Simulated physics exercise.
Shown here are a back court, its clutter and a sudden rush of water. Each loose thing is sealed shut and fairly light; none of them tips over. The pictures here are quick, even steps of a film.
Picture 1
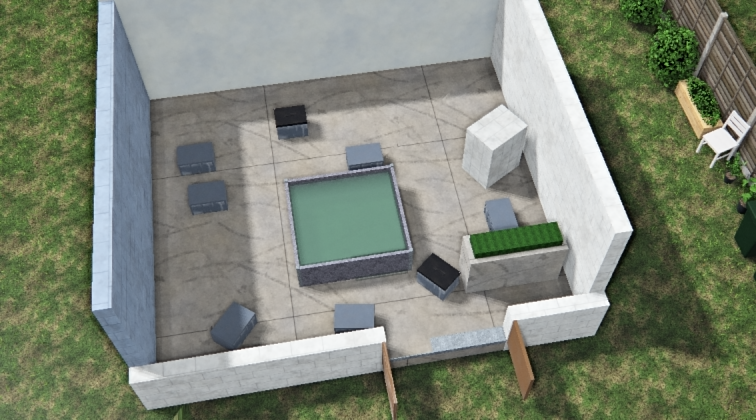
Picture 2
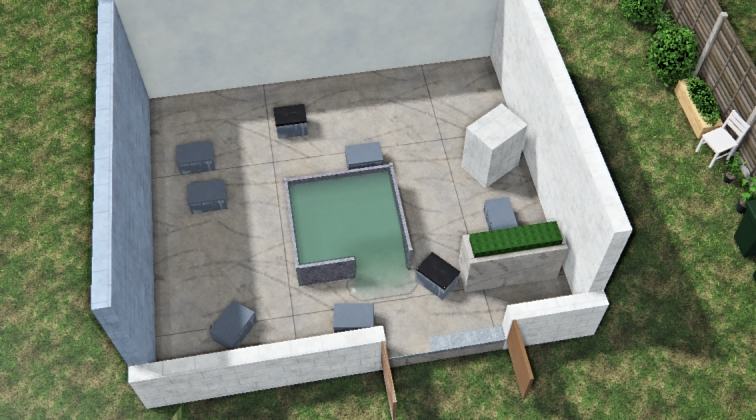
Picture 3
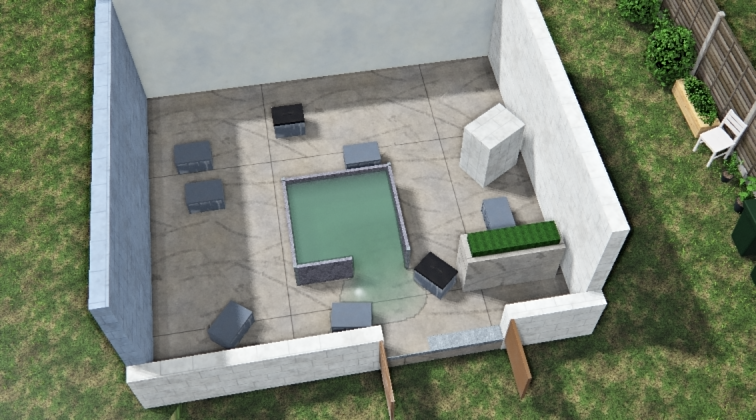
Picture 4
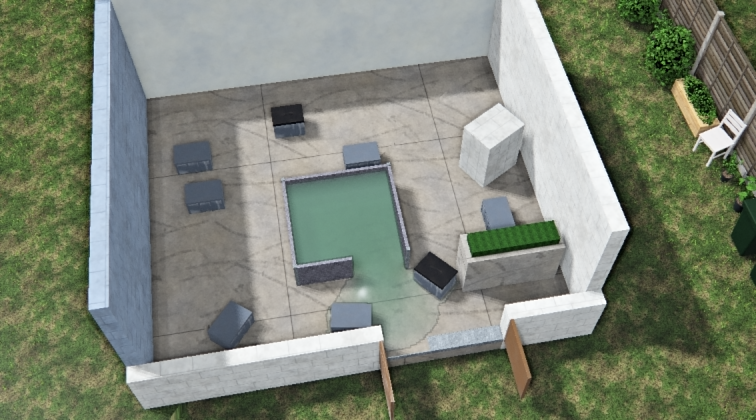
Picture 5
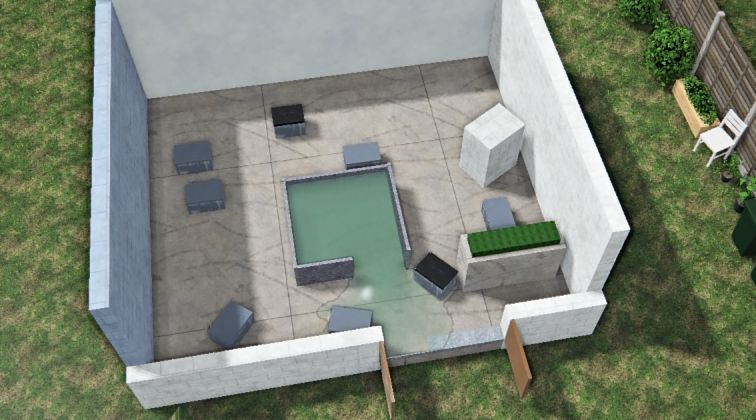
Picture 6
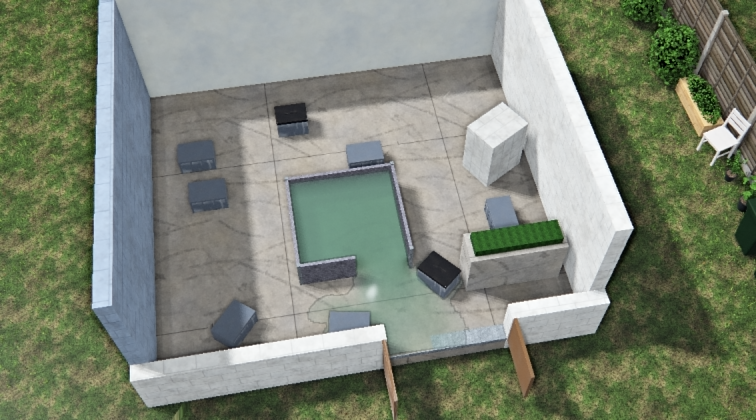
Walled back court with scattered grey blocks, a raised pool's front wall opening and green water spreading across the paving.
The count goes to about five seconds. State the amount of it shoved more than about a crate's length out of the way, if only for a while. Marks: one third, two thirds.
That share does not reach a third.
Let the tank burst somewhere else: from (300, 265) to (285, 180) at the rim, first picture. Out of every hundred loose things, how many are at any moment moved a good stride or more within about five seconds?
It comes out at roughly 50 per cent.
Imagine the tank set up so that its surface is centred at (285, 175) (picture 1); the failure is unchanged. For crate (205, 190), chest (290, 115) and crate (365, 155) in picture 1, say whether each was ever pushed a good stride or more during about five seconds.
The three, one by one: Short of that, short of that and short of that.
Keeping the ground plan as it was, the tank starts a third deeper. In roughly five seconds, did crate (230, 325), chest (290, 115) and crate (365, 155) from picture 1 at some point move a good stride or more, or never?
Going through them, I'd say got there, then never got there, then never got there.
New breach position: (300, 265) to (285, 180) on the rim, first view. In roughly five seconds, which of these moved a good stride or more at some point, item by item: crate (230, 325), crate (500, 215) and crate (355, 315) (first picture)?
Object by object: Covered the distance, short of it, covered the distance.
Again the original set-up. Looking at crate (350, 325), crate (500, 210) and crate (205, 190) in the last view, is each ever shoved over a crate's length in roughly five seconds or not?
Goes that far; short of that; short of that.
A moment on, 0 of 8 are well off their spots; 0 afloat.
Next, 1 of 8 are well off their spots; 0 afloat.
Later, 1 of 8 are well off their spots; 0 afloat.
In the end, 1 of 8 are well off their spots, and 1 have been at some point; 0 afloat.
